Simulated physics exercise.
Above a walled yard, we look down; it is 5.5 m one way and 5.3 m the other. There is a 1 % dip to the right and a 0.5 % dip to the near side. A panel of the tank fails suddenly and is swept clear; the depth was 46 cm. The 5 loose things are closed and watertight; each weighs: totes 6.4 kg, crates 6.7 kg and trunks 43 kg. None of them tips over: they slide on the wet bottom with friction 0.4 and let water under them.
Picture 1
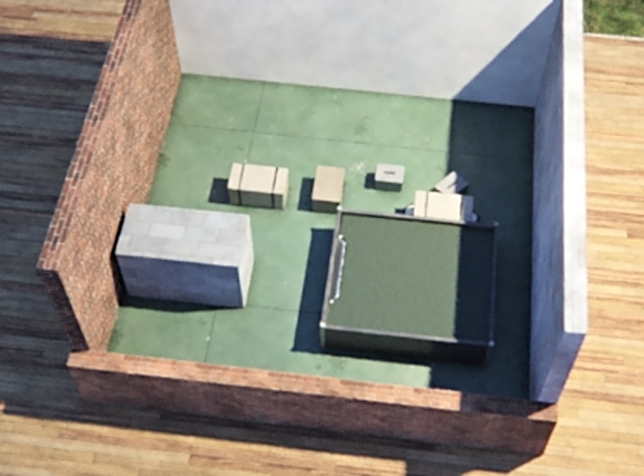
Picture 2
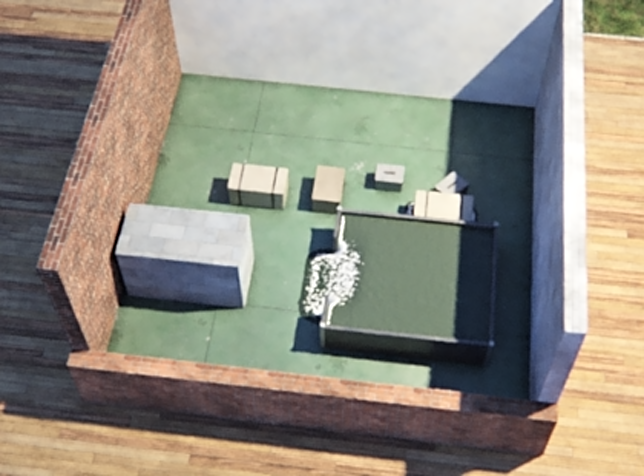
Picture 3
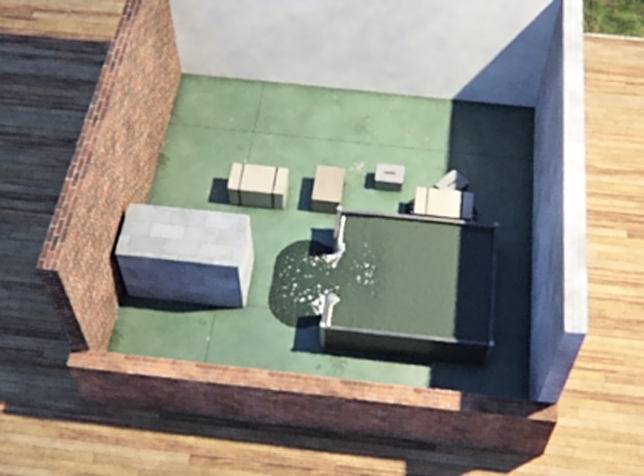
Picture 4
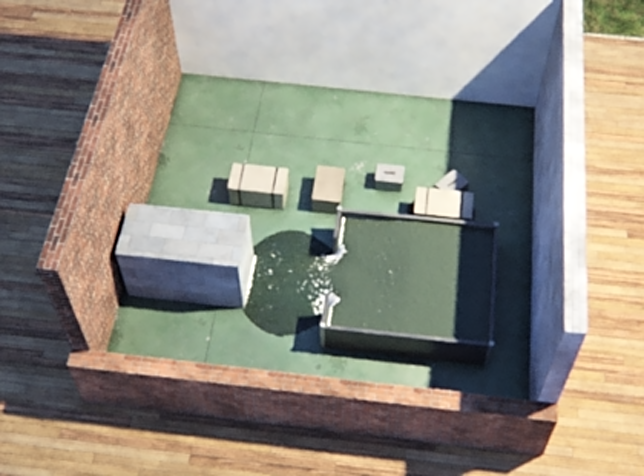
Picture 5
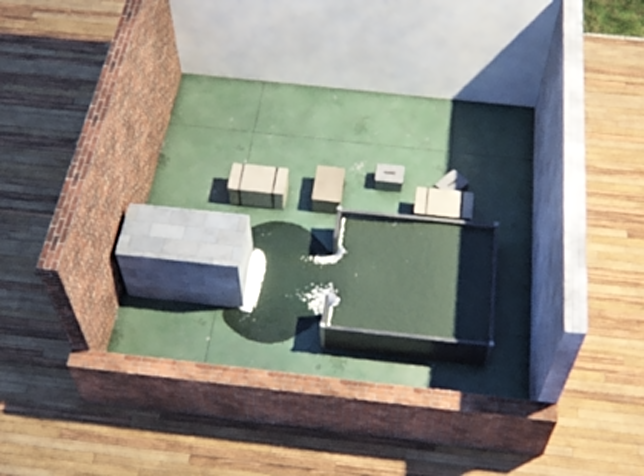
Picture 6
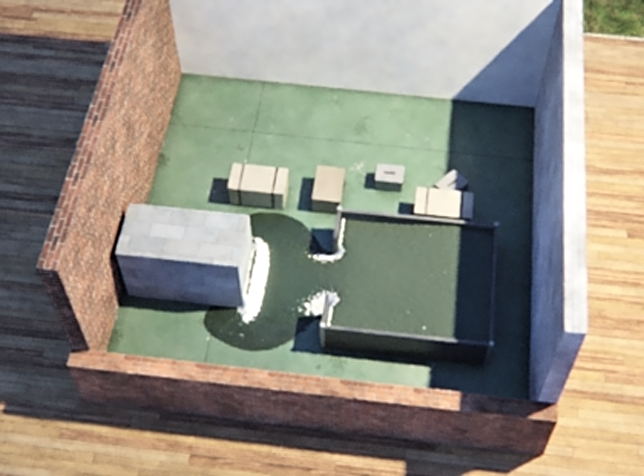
In a walled yard, water bursts from a tank's left side and spreads to a grey block.
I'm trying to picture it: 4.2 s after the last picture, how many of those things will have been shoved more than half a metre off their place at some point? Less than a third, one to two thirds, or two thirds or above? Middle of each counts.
I'd guess the moved share fails to make a third.
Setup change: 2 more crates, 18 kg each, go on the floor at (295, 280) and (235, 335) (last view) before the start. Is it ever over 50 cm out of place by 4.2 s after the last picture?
One by one I'd say farther than that and farther than that.
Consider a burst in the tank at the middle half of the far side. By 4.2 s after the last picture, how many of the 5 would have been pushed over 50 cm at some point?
The answer then is 3.
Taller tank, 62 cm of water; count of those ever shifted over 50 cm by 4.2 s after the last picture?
In that case the number is 1.
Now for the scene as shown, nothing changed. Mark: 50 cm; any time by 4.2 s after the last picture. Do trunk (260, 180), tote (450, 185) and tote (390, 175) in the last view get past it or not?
Listed in sequence: Higher; lower; lower for the last.
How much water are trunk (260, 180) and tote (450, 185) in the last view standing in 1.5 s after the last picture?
About 6 and 0 cm.
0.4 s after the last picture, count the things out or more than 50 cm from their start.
It comes to 0.
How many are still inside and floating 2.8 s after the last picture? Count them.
I get 0.
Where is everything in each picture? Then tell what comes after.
The first picture shows a trunk at (444, 206) rests on the ground; a tote at (452, 185), on the bottom; 3.8 m2 under water; 0 of 5 have shifted.
The second picture shows a trunk at (444, 206), on the bottom, 6 cm from its start; a tote at (452, 185) rests on the ground; water covers 4.2 m2; 1 of 5 have shifted.
The third picture shows a trunk at (444, 203), on the bottom, 11 cm from its start; a tote at (452, 183) rests on the ground, 3 cm from its start; water covers 4.8 m2; 1 of 5 have shifted.
The fourth picture shows a trunk at (444, 203), on the bottom, 12 cm from its start; a tote at (452, 183) rests on the ground, 3 cm from its start; 5.4 m2 under water; 1 of 5 have shifted.
The fifth picture shows a trunk at (444, 203) rests on the ground, 12 cm from its start; a tote at (452, 183), on the bottom, 3 cm from its start; water covers 5.8 m2; 1 of 5 have shifted.
The sixth picture shows a trunk at (444, 203) rests on the ground, 12 cm from its start; a tote at (452, 183) rests on the ground, 3 cm from its start; water covers 6.3 m2; 1 of 5 have shifted.
Then, 0.4 s after the last picture 0 of 5 are over 50 cm from their spots; 0 afloat.
Then, 1.5 s after the last picture 0 of 5 are over 50 cm from their spots; 0 afloat.
Then, 2.8 s after the last picture 1 of 5 are over 50 cm from their spots; 0 afloat.
Then, 4.2 s after the last picture 1 of 5 are over 50 cm from their spots, and 1 have been at some point; 0 afloat.
